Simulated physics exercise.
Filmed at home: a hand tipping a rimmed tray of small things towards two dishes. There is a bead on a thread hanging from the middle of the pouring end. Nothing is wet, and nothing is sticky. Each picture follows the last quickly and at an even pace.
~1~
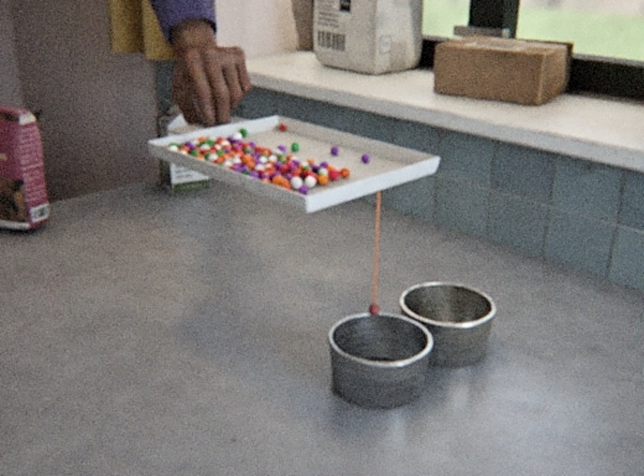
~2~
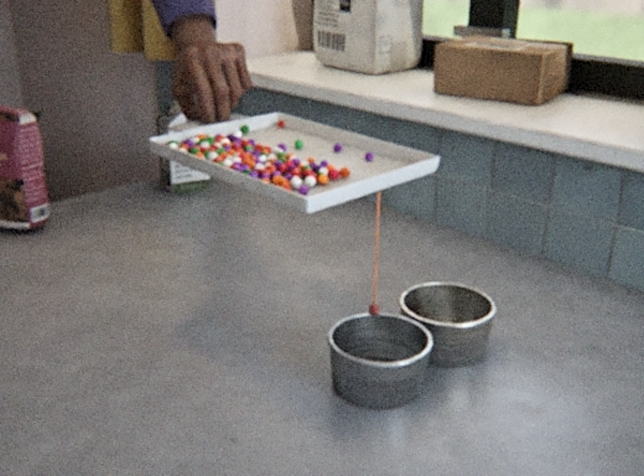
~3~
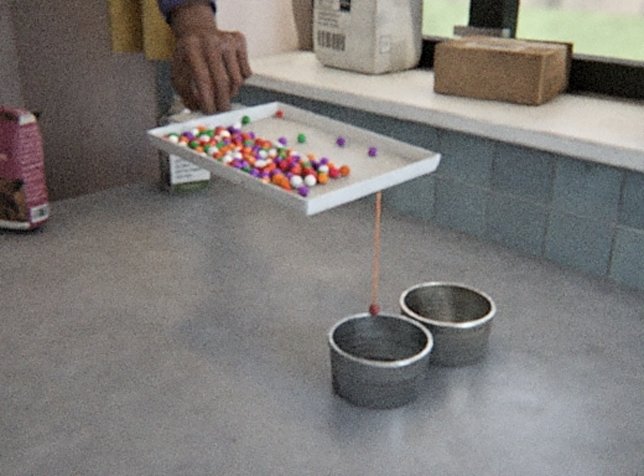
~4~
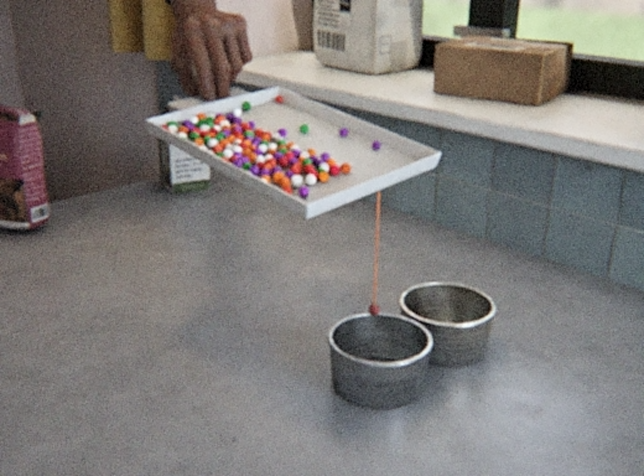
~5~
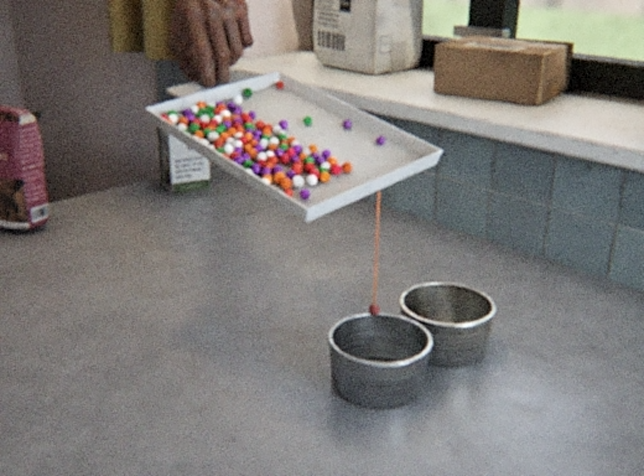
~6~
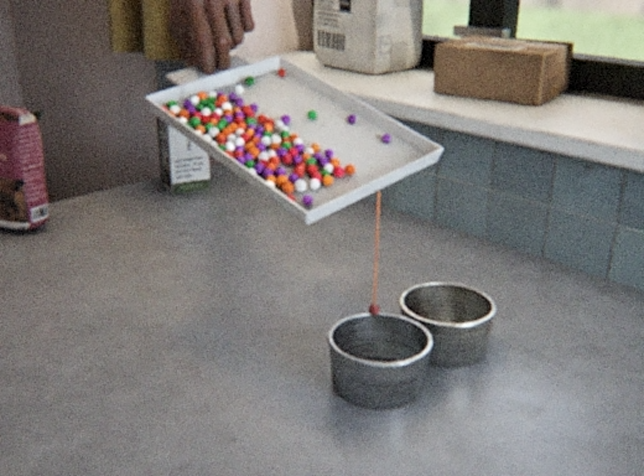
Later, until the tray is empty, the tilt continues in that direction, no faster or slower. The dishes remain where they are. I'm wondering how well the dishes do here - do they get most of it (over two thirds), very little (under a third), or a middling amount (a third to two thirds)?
They get very little, under a third.
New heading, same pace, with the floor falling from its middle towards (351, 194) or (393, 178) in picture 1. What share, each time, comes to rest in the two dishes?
I'd expect around 30 in a hundred first and around 80 in a hundred second.
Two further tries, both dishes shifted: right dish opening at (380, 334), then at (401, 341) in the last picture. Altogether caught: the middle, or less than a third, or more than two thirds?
Over two thirds; more than two thirds.
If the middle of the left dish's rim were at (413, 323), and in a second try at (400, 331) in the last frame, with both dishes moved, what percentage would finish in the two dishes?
Respectively 0 % and 0 %.
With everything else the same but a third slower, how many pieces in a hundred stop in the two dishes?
It would be around 10 percent.
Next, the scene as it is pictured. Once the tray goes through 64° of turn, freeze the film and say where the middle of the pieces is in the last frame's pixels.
The middle of the load sits near (315, 189).
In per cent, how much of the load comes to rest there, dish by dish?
The left dish ends up with around 10 percent of the load, the right dish with around 0 percent.
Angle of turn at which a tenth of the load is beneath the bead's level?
Roughly 70 degrees of turn.
Shortly afterwards, tray tipped steeply; the bulk on the tray; only a few in the left dish; only a few outside both; a little in the air.
Next, tray tipped past a quarter turn; only a few on the tray; a little in the left dish; the bulk outside both; only a few in the air.
Some moments later, tray tipped past a quarter turn; a little in the left dish; the bulk outside both.
In the end, tray tipped past a quarter turn; a little in the left dish; none at all in the right dish; the bulk outside both.
